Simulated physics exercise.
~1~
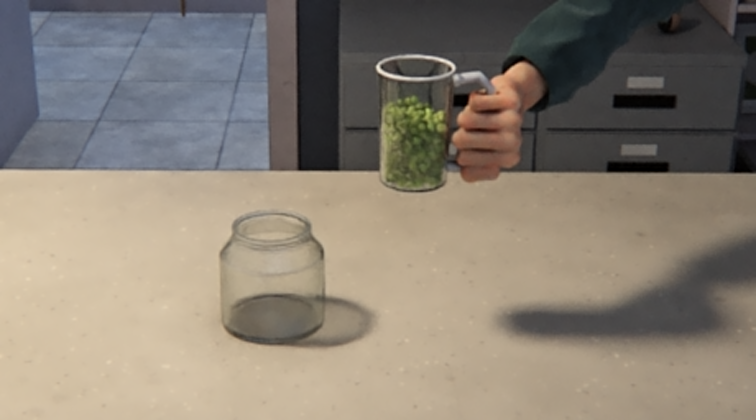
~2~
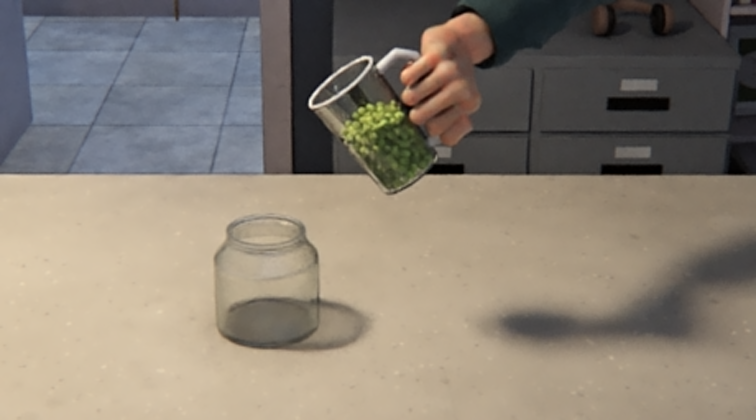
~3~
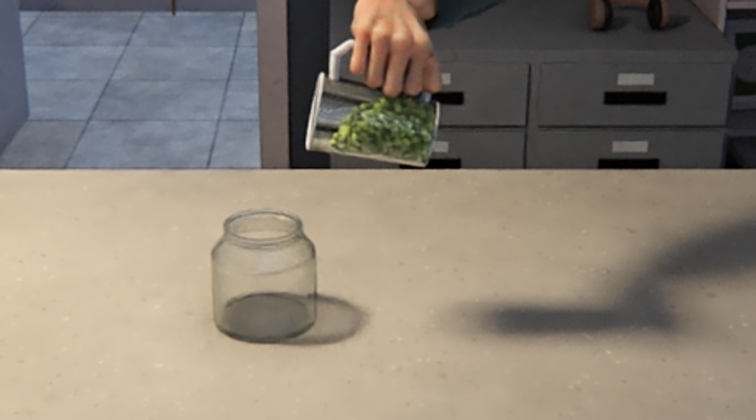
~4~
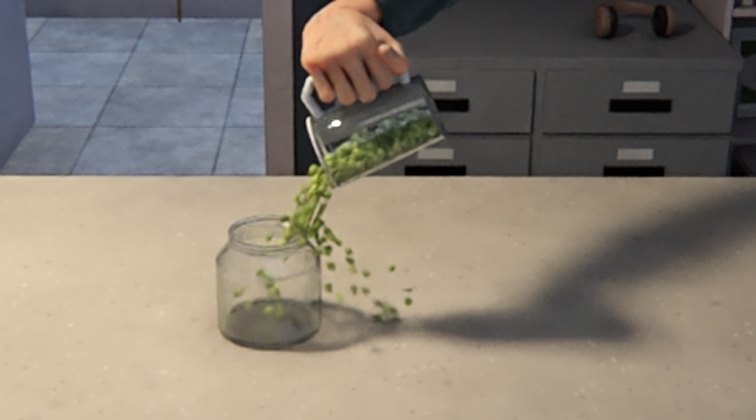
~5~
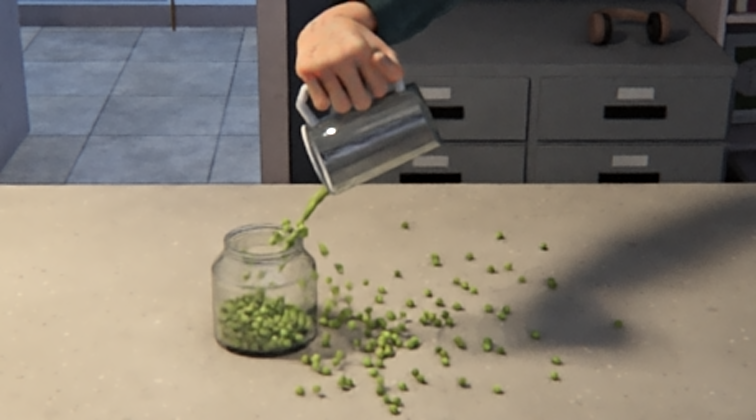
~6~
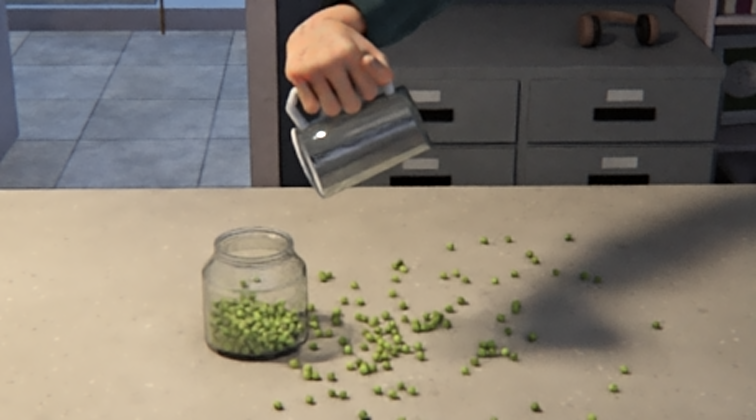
A hand tipped a clear glass mug of green peas over an open jar on a counter, and the peas poured out, many landing in the jar while others scattered across the counter, leaving the mug empty and the jar partly filled.
